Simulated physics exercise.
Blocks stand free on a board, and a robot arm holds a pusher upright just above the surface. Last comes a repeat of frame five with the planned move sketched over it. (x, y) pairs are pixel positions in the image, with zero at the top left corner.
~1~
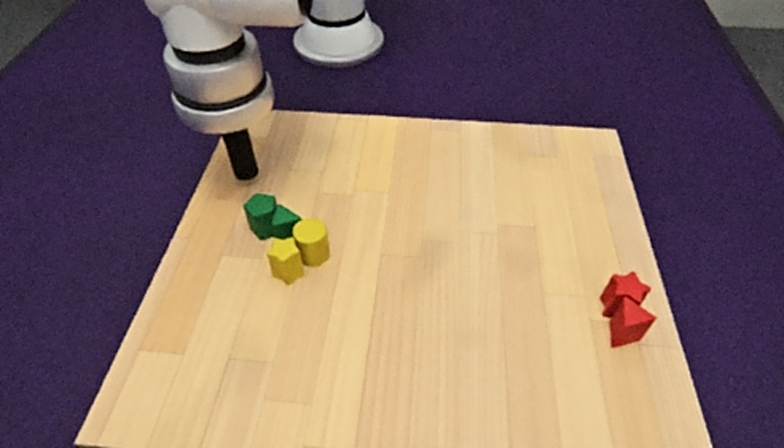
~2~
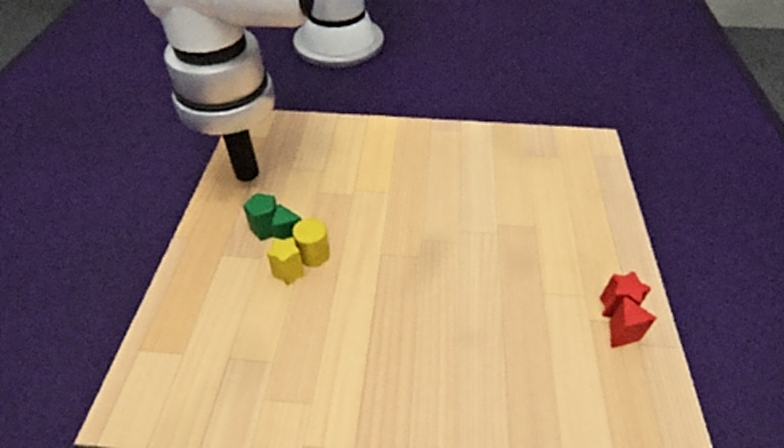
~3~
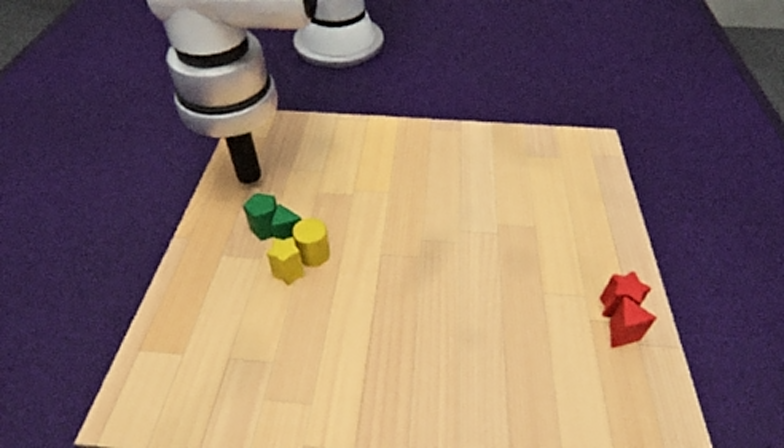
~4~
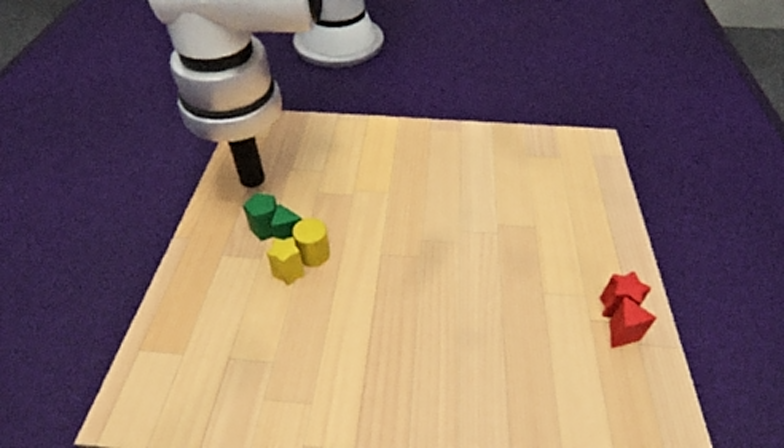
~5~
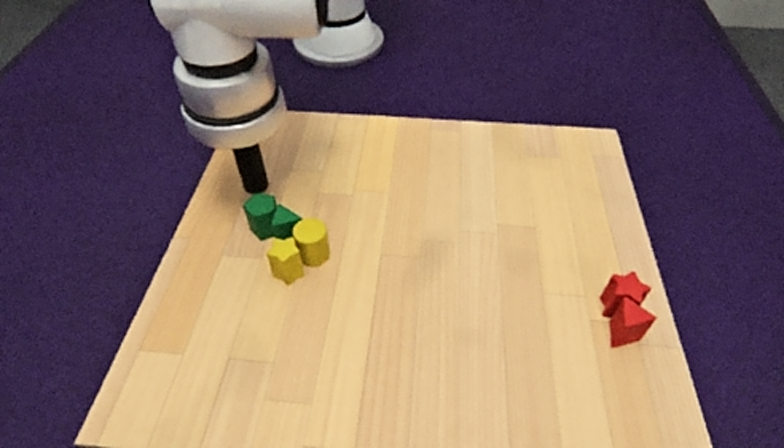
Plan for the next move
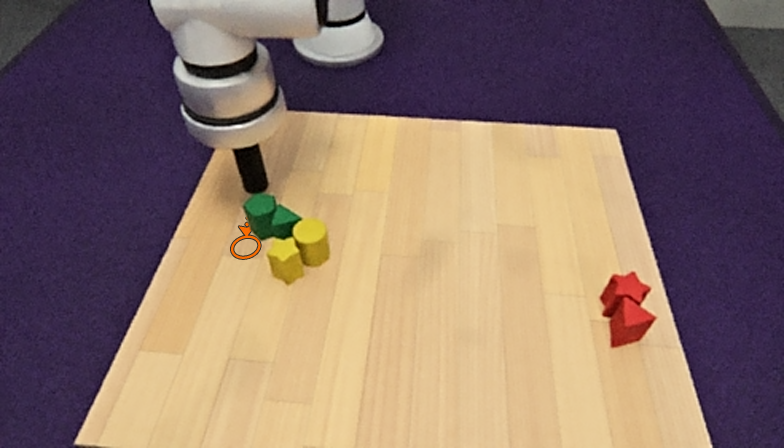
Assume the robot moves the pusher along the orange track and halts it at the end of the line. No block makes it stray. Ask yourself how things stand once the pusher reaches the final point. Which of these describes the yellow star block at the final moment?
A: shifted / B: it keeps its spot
B.
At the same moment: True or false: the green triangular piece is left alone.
The statement is incorrect.
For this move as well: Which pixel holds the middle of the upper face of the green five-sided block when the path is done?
When the path ends, it will be at (270, 221).
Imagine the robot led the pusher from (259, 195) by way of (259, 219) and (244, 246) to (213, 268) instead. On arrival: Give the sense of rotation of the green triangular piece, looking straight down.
The sense of turning is anti-clockwise.
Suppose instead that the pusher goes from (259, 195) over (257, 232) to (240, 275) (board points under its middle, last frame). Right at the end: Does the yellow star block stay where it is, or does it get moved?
Moved.
The drawn path runs from (259, 195) via (248, 220), ending at (246, 247).
On the path given first. Halfway along, pusher (245, 212); green five-sided block (261, 205).
At the end, pusher (243, 239); green five-sided block (270, 221), turned 65° anticlockwise; yellow star block not moved; green triangular piece (297, 215), turned 15° anticlockwise; yellow disc (312, 231).
